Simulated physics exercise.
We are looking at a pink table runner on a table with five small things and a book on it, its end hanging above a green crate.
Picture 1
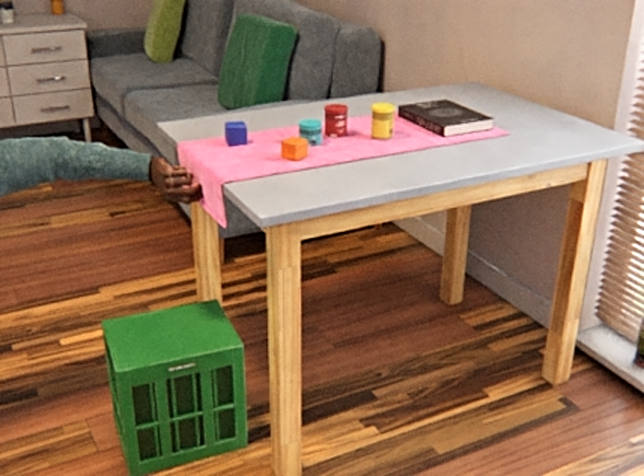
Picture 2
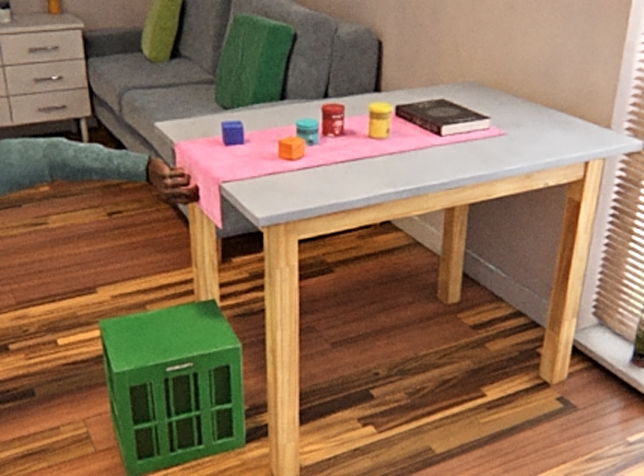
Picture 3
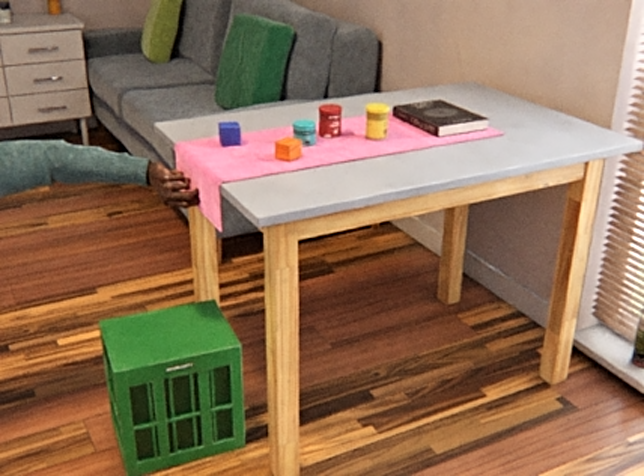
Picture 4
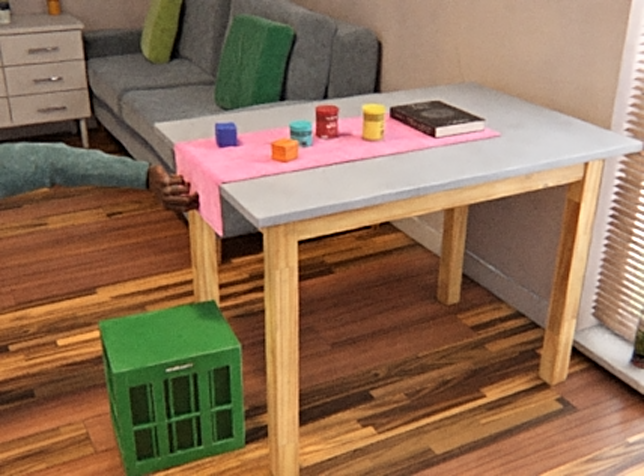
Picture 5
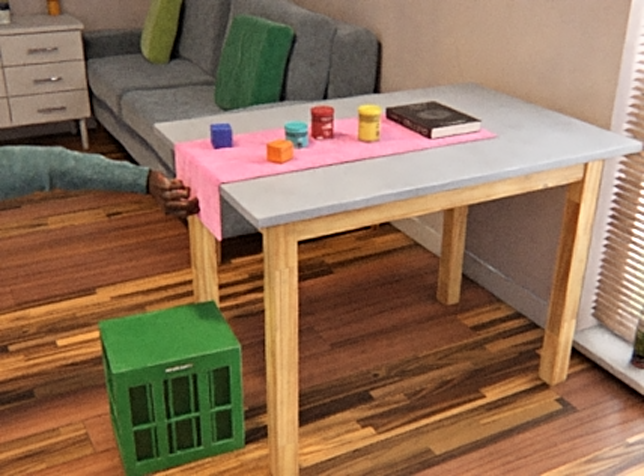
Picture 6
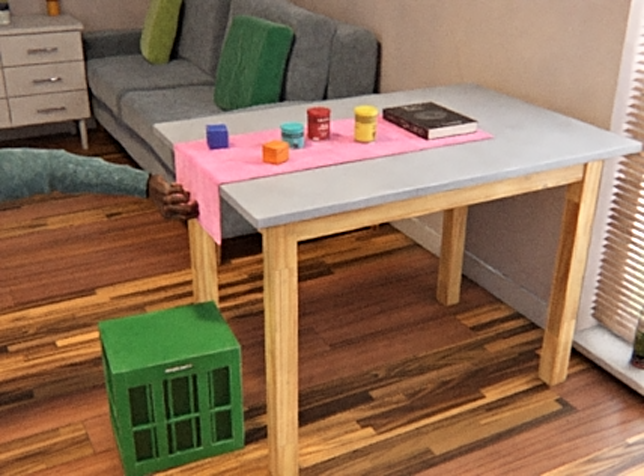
On a gray table in a living room, a hand at the left edge slowly drew a pink runner a little to the left, and the cubes, pots and dark book on it shifted along.
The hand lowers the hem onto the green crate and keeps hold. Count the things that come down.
The table loses three.
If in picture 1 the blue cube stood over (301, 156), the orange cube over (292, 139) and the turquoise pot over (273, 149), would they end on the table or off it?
The blue cube is carried off, the orange cube drops off, the turquoise pot tumbles off.
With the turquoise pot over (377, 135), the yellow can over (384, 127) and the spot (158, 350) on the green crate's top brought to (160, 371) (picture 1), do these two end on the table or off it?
The turquoise pot stays on; the yellow can stays on.
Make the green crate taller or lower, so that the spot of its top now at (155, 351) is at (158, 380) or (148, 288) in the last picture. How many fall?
The count: 4 and 1.
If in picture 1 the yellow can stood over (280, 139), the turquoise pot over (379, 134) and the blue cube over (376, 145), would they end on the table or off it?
The yellow can tumbles off; the turquoise pot holds on; the blue cube survives.
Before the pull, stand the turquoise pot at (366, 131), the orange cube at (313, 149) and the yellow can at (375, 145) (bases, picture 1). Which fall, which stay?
The turquoise pot does not fall; the orange cube is carried off; the yellow can keeps its place on top.
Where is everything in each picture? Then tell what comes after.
In the first picture, hem (225, 228); blue cube (236, 124); orange cube (294, 140); turquoise pot (310, 122); red can (336, 107); yellow can (383, 106); top of the crate (158, 350).
In the second picture, hem (222, 229); blue cube (233, 124).
In the third picture, hem (222, 232); orange cube (288, 141).
In the fourth picture, hem (222, 236); turquoise pot (301, 124); top of the crate (155, 350).
In the fifth picture, hem (221, 242); red can (322, 109).
In the sixth picture, hem (220, 246); blue cube (217, 127); orange cube (275, 144); turquoise pot (292, 125); red can (319, 110); yellow can (366, 109).
Early on, hem near (199, 254); all still up.
Midway, hem near (200, 301); blue cube and orange cube gone.
Near the end, hem on the crate; blue cube, orange cube and turquoise pot gone.
Finally, hem on the crate; blue cube, orange cube and turquoise pot gone. The count of fallen things is three.
